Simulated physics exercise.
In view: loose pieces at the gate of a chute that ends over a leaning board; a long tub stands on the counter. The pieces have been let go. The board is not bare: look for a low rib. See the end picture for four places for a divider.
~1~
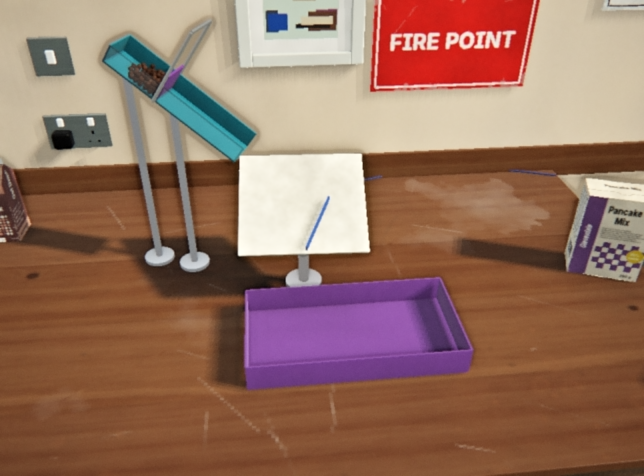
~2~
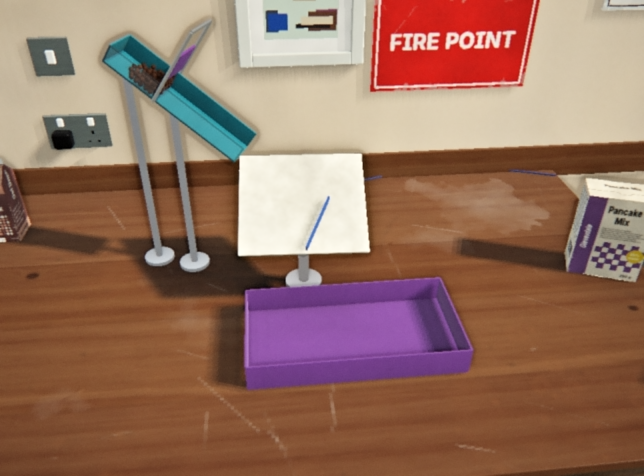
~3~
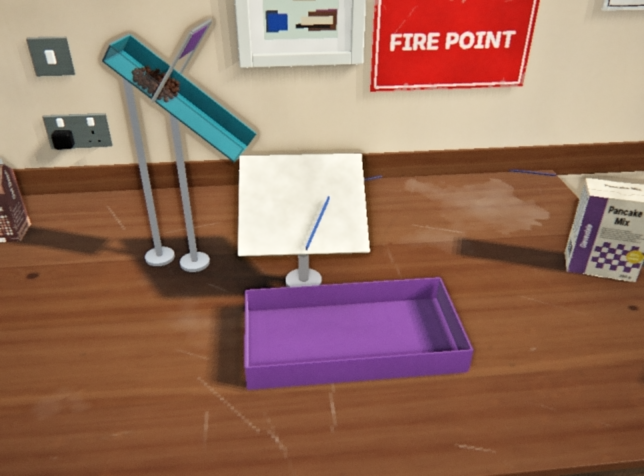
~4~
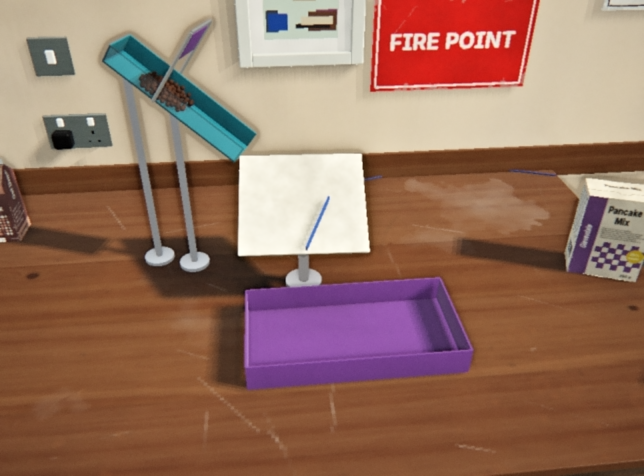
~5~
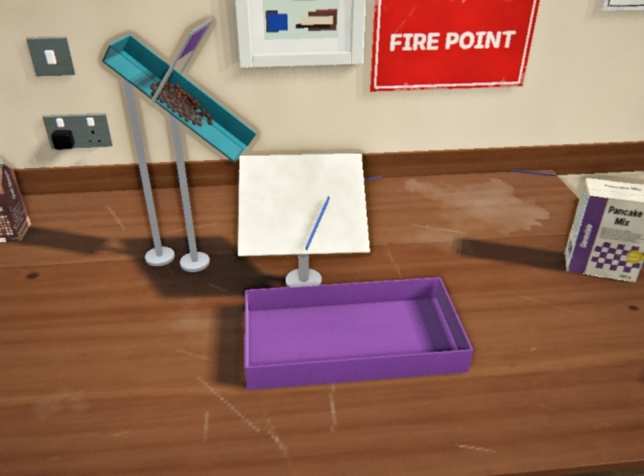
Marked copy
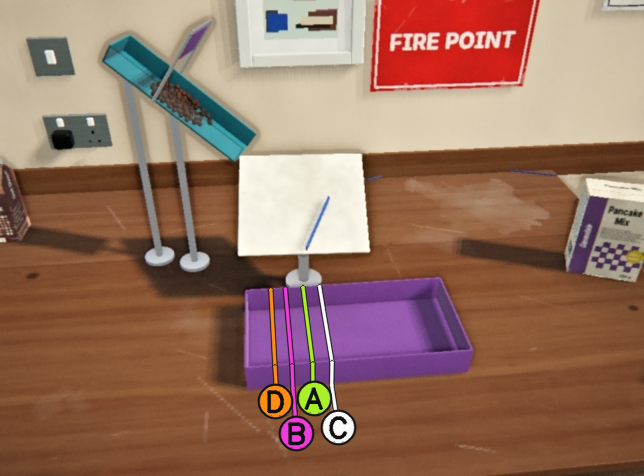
At the start, small brown berries sit bunched behind a purple gate near the top of a sloping teal chute, above a pale board with a thin blue rib and an empty purple tub. The gate lifts, and the berries slide down rightward, spreading out along the chute's middle.
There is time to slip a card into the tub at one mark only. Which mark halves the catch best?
B works best here.
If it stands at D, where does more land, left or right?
More lands on the right.
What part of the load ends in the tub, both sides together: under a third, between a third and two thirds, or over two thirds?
It is over two thirds.
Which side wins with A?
Left.
On the marked copy, line A crosses the front rim at (312, 362); line B crosses the front rim at (291, 364); line C crosses the front rim at (331, 361); line D crosses the front rim at (274, 365).
Choosing A, of what is caught, almost all on the left of the divider, just a few on the right.
Choosing B, of what is caught, roughly half on the left of the divider, roughly half on the right.
Choosing C, of what is caught, almost all on the left of the divider, just a few on the right.
Choosing D, of what is caught, about a tenth on the left of the divider, almost all on the right.
